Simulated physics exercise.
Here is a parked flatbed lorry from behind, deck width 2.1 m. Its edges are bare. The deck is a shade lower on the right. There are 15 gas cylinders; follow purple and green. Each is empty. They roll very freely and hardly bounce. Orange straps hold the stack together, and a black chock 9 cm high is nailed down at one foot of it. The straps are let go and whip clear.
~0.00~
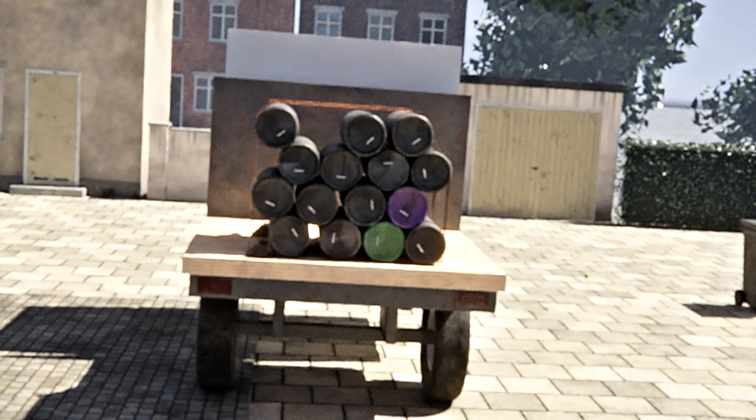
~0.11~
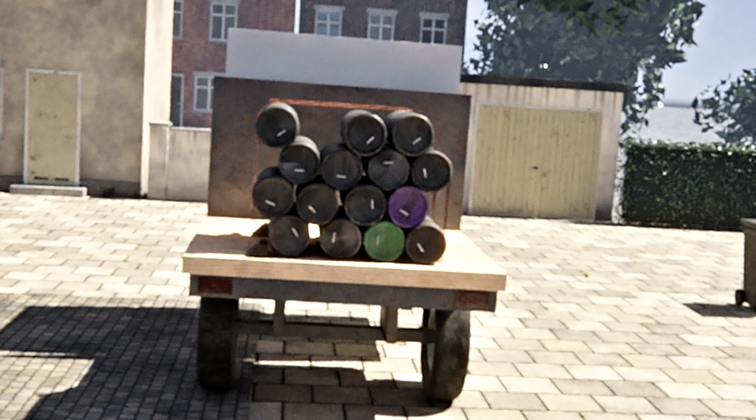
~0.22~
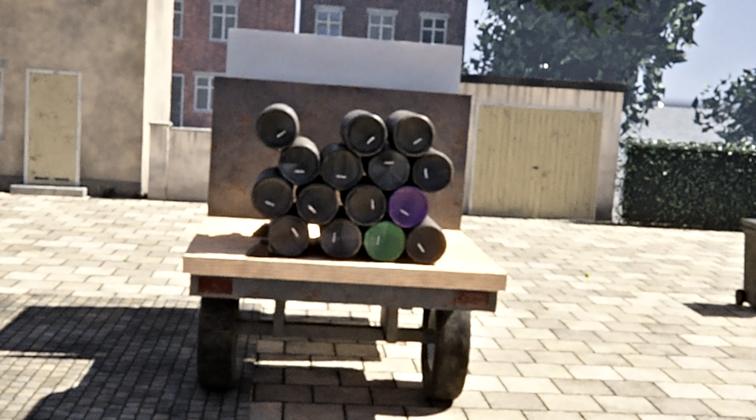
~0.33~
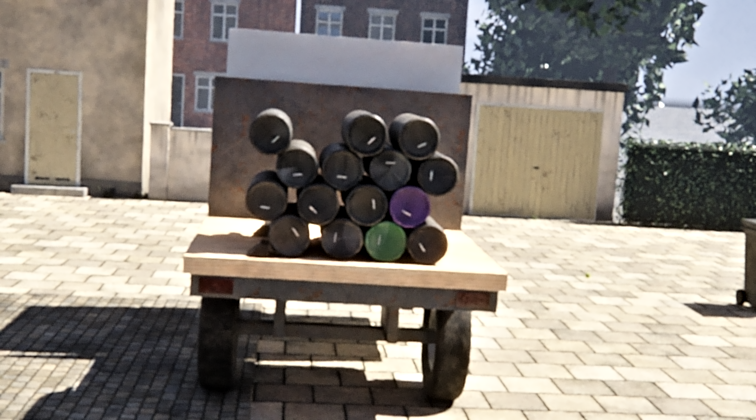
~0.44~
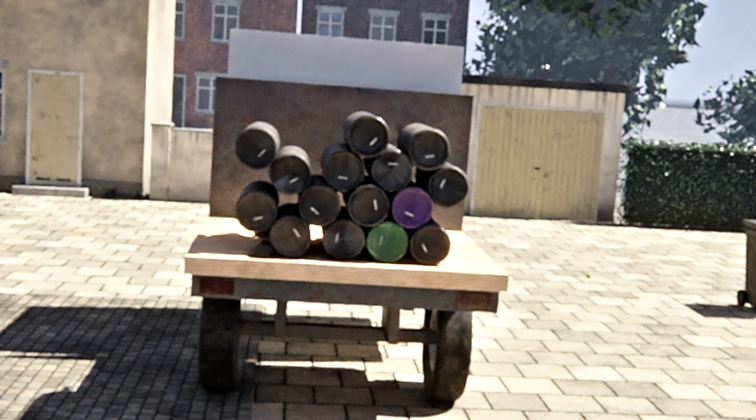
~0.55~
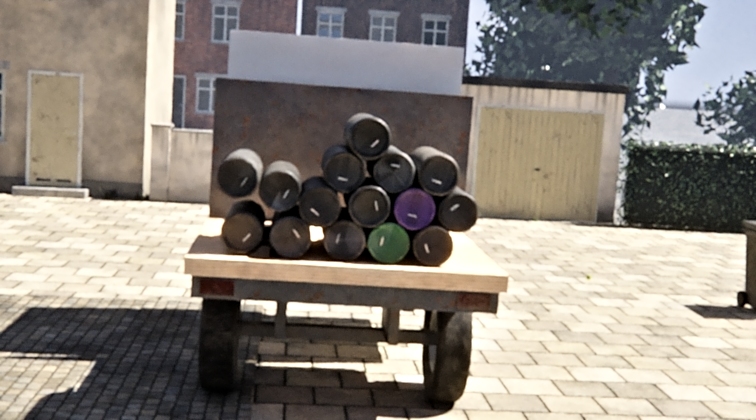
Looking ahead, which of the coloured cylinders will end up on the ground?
Purple goes over the edge. Green goes over the edge.
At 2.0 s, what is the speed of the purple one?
Near 0.7 m/s.
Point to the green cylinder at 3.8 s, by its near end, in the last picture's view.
Near (518, 255).
After 2.0 s, purple is on the deck, 5 cm from the right edge, rolling right; green is on the deck, 65 cm from the right edge, rolling right; 6 gone from the deck.
After 3.8 s, purple is on the ground to the right; green is dropping off the right side; 10 gone from the deck.
At the end (8.9 s), purple is down on the right; green is down on the right; 12 gone from the deck.
